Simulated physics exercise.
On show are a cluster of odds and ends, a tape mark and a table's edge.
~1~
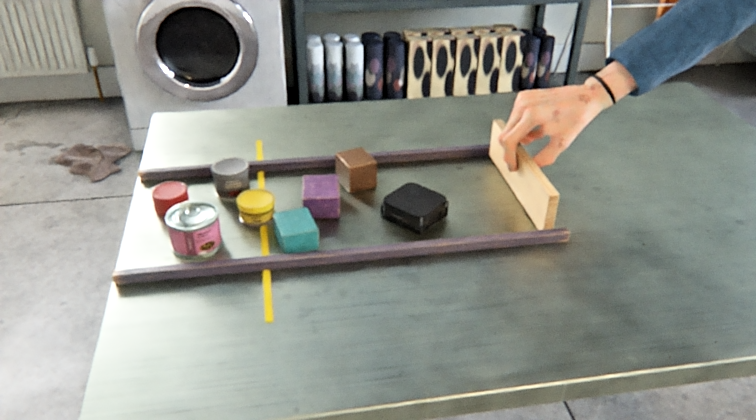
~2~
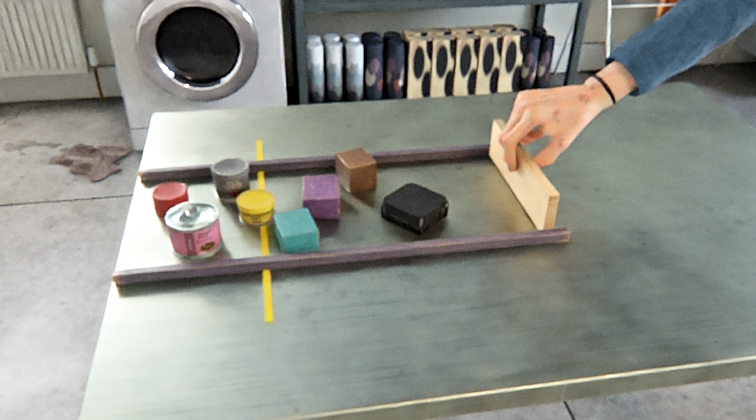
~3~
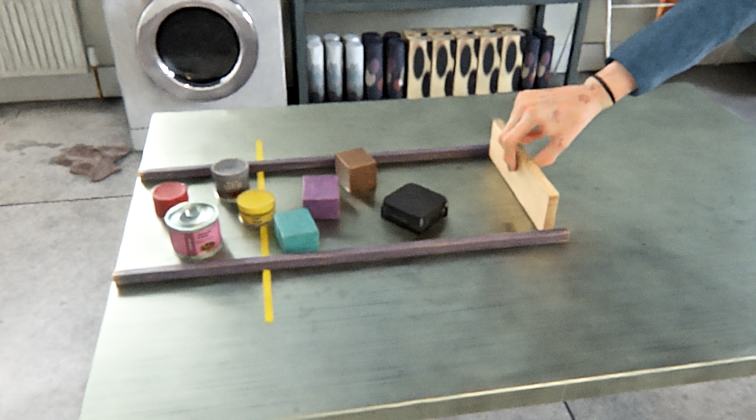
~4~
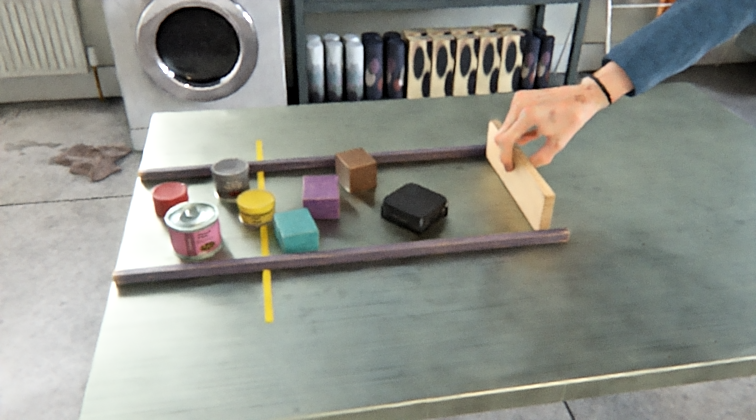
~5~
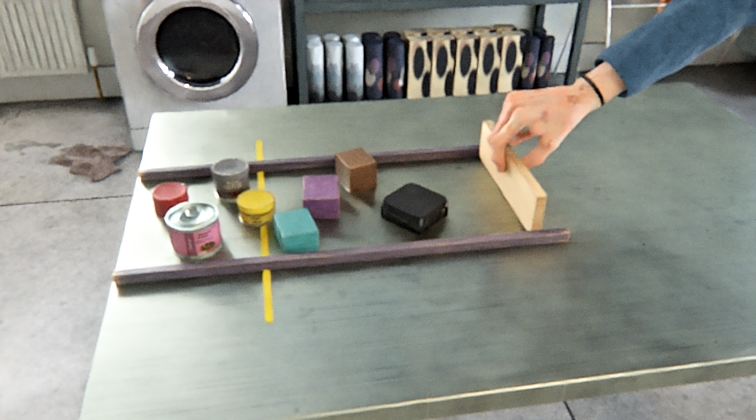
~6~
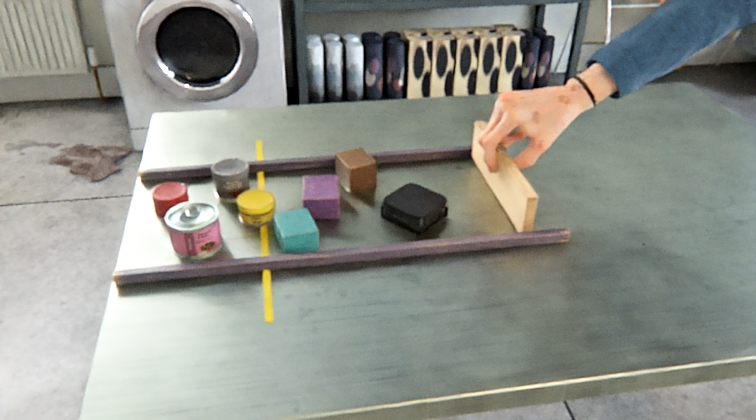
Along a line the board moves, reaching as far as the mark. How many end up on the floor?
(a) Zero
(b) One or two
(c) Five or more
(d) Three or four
Option a: Zero.
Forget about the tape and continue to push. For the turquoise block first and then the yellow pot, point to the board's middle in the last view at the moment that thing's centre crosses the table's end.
When the turquoise block crosses, the middle is near (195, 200); when the yellow pot crosses, near (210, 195).
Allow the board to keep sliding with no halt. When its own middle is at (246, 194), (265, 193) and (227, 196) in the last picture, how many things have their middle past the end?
In order, that gives 0, then 0, then 1.
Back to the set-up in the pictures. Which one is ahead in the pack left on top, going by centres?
That's the pink tin, it ends up nearest.
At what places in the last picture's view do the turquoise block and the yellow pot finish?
The first sits around (196, 244), while the other sits around (179, 215).
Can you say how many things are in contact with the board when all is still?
2 in contact.
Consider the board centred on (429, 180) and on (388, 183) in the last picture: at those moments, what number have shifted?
Up to then 1, and up to the other point 2.
Soon after, none off yet; red lid at rest near (171, 200); pink tin at rest near (195, 230); grey pot at rest near (232, 180).
At rest, the number that fall off is zero.
